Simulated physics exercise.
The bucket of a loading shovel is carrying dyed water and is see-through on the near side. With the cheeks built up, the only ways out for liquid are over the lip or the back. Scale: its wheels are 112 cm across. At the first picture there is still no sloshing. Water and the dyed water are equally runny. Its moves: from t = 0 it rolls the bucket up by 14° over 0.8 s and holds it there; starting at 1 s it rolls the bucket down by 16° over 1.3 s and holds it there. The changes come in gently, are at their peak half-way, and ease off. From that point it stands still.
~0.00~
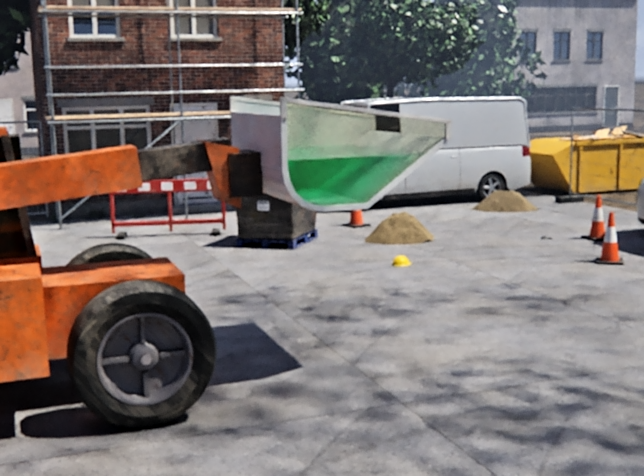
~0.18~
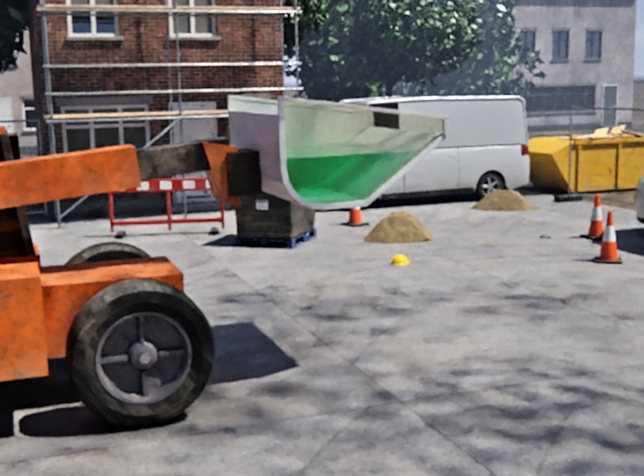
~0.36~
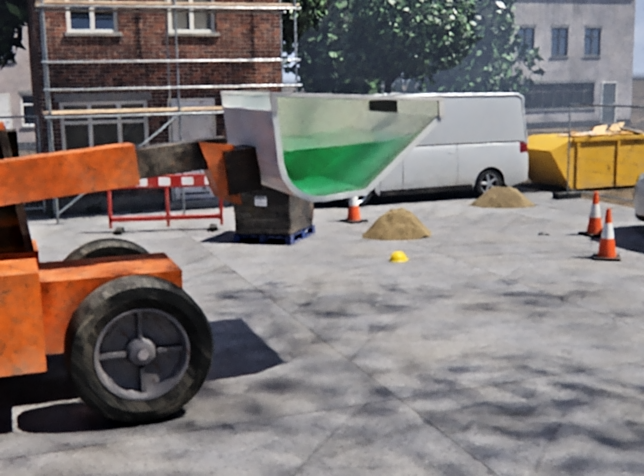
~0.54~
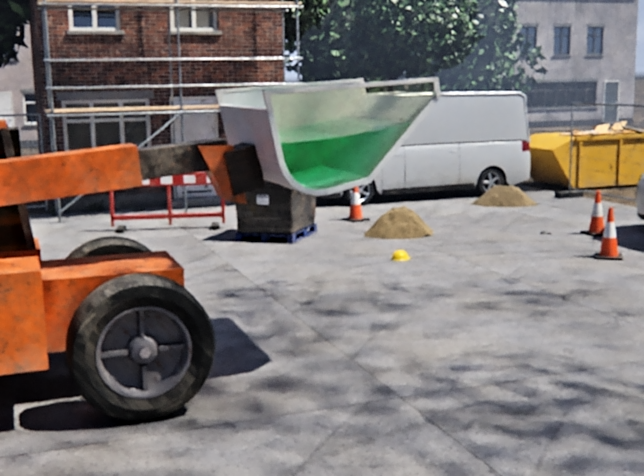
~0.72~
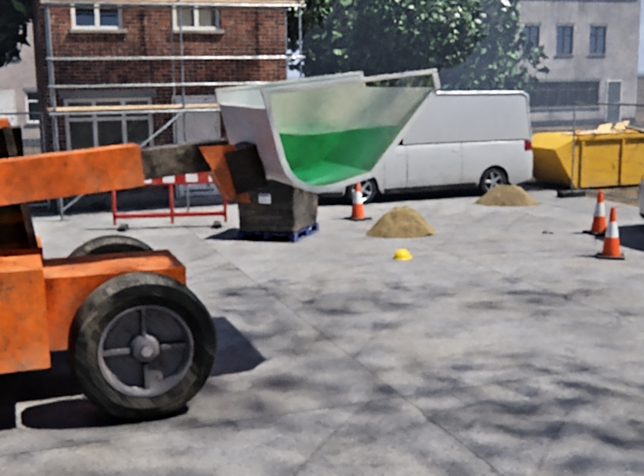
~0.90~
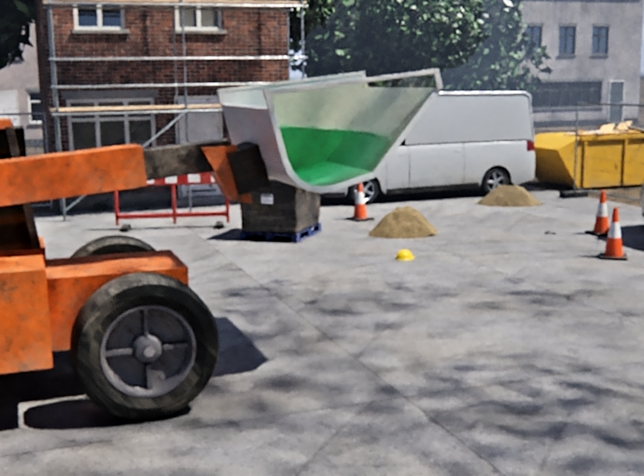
The video shows an orange loading shovel on a paved yard, its see-through-sided bucket holding green liquid; the bucket gradually rolls back, lifting its lip on the right, while the liquid shifts and its surface tilts slightly.
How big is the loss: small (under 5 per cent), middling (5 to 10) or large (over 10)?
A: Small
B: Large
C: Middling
Small.
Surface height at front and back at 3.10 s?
Level: ~ 38 cm in front; 42 cm behind.
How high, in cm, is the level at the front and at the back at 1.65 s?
Front 38 cm, back 40 cm.
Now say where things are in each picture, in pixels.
Level at the front (363, 158); level at the back (297, 161); the lip is at (445, 137); the front is on the right, in the first frame.
Level at the front (361, 155); level at the back (295, 159), in the second frame.
Level at the front (358, 145); level at the back (292, 152); tilt 6° back, in the third frame.
Level at the front (357, 135); level at the back (290, 144); tilt 12° back, in the fourth frame.
Level at the front (357, 130); level at the back (289, 136); tilt 14° back, in the fifth frame.
Level at the front (360, 133); level at the back (290, 129); tilt 14° back; the lip is at (436, 88), in the sixth frame.
Then, 1.65 s in, the bucket is at 6° back, the surface stands 39 cm on the front, 40 cm on the back; there is no loss.
Then, 2.40 s in, the bucket is at 2° forwards, the surface stands 36 cm on the front, 36 cm on the back; the loss stands at 1 per cent, over the front.
Then, 3.10 s in, the bucket is at 2° forwards, the surface stands 39 cm on the front, 41 cm on the back; the loss stands at 1 per cent, over the front.
Then, 5.18 s in, the loss stands at 1 per cent, over the front, 4 of 561 litres.
